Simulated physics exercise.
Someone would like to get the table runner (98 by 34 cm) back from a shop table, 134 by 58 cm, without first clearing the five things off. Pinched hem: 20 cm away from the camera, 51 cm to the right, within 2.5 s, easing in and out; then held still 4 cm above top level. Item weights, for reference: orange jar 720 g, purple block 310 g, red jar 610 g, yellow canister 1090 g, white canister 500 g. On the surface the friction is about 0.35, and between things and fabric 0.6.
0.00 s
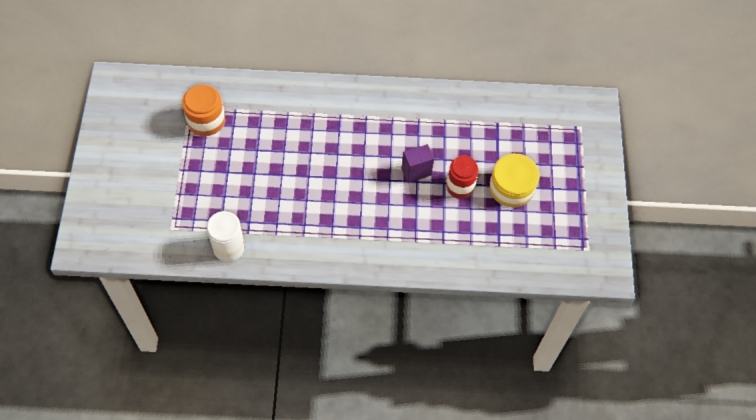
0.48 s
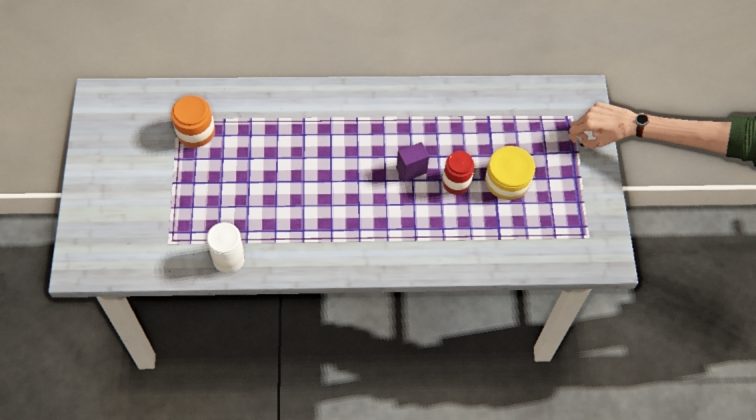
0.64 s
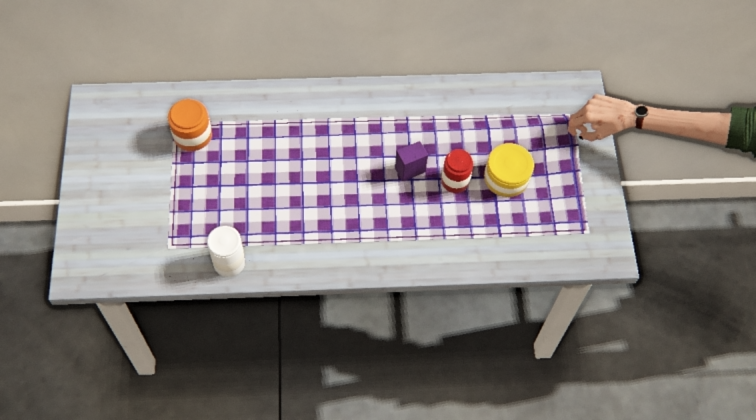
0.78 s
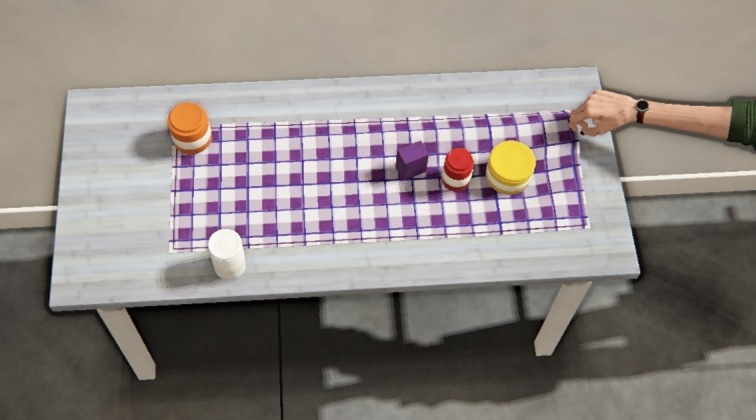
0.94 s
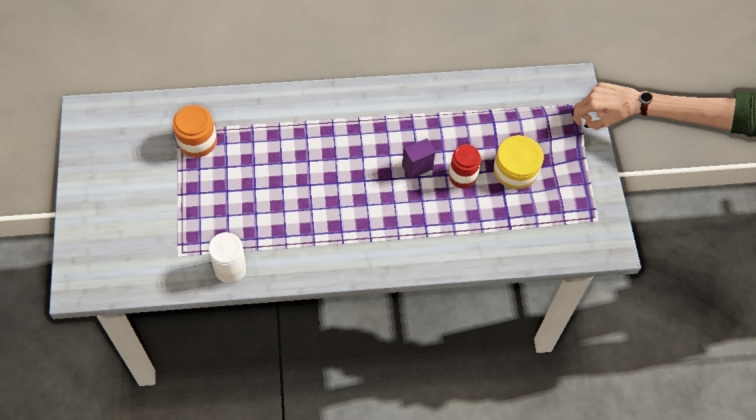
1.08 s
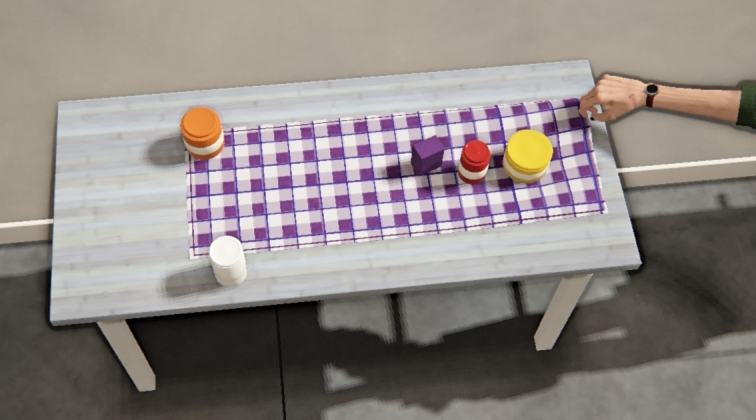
A bare forearm with a dark watch and green sleeve reaches in from the right over a pale wooden table, seen from high above. On a purple-and-white checked runner sit a purple block, a red jar and a yellow canister, with an orange jar at its upper left corner and a white canister at lower left. The hand pinches the upper right corner and draws the cloth slightly right, the orange jar and three items shifting along while the white canister stays put, as the view slowly rotates.
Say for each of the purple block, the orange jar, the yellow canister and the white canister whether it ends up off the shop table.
Purple block - yes, off; orange jar - no; yellow canister - yes, off; white canister - no.
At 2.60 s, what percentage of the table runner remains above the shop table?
I'd say close to 60 per cent of it.
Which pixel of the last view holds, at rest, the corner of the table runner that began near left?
That corner settles near pixel (440, 221) in the last view.
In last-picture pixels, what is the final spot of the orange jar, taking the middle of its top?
Rest point, last frame: Approx. (407, 94).
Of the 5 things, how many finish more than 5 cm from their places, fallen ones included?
It adds up to 4.
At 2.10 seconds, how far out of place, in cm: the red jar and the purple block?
For the red jar it's 40 cm, and for the purple block it's 40 cm.
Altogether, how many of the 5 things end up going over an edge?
All told, 3.
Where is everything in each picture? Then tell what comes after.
In the first frame, shows, purple block (419, 155); orange jar (201, 98); yellow canister (516, 173); white canister (223, 226); table runner corners (171, 230) (581, 127) (589, 251).
In the second frame, shows, table runner corners (168, 244) (589, 238); grip (577, 142).
In the third frame, shows, table runner corners (168, 249) (589, 233); grip (576, 134).
In the fourth frame, shows, orange jar (187, 116); yellow canister (513, 160); table runner corners (169, 253) (590, 228); grip (577, 130).
In the fifth frame, shows, red jar (467, 155); purple block (420, 150); orange jar (192, 119); table runner corners (178, 257) (598, 221); grip (581, 123).
In the sixth frame, shows, purple block (429, 147); orange jar (200, 121); yellow canister (530, 149); white canister (225, 251); table runner corners (190, 259) (608, 213); grip (587, 116).
At 1.6 s, 90 % of the table runner is still over the top; yellow canister 22 cm off its start, purple block 19 cm off its start, orange jar 18 cm off its start.
At 2.1 s, 75 % of the table runner is still over the top; yellow canister over the edge, purple block 38 cm off its start, orange jar 35 cm off its start.
At 2.6 s, 60 % of the table runner is still over the top; yellow canister over the edge, purple block 52 cm off its start at (593, 72), orange jar 48 cm off its start at (383, 99).
At 3.1 s, 55 % of the table runner is still over the top; purple block over the edge, yellow canister over the edge, orange jar 54 cm off its start.
At 4.7 s, 55 % of the table runner is still over the top; purple block over the edge, yellow canister over the edge, orange jar 54 cm off its start at (407, 94), white canister 0 cm off its start at (226, 251).
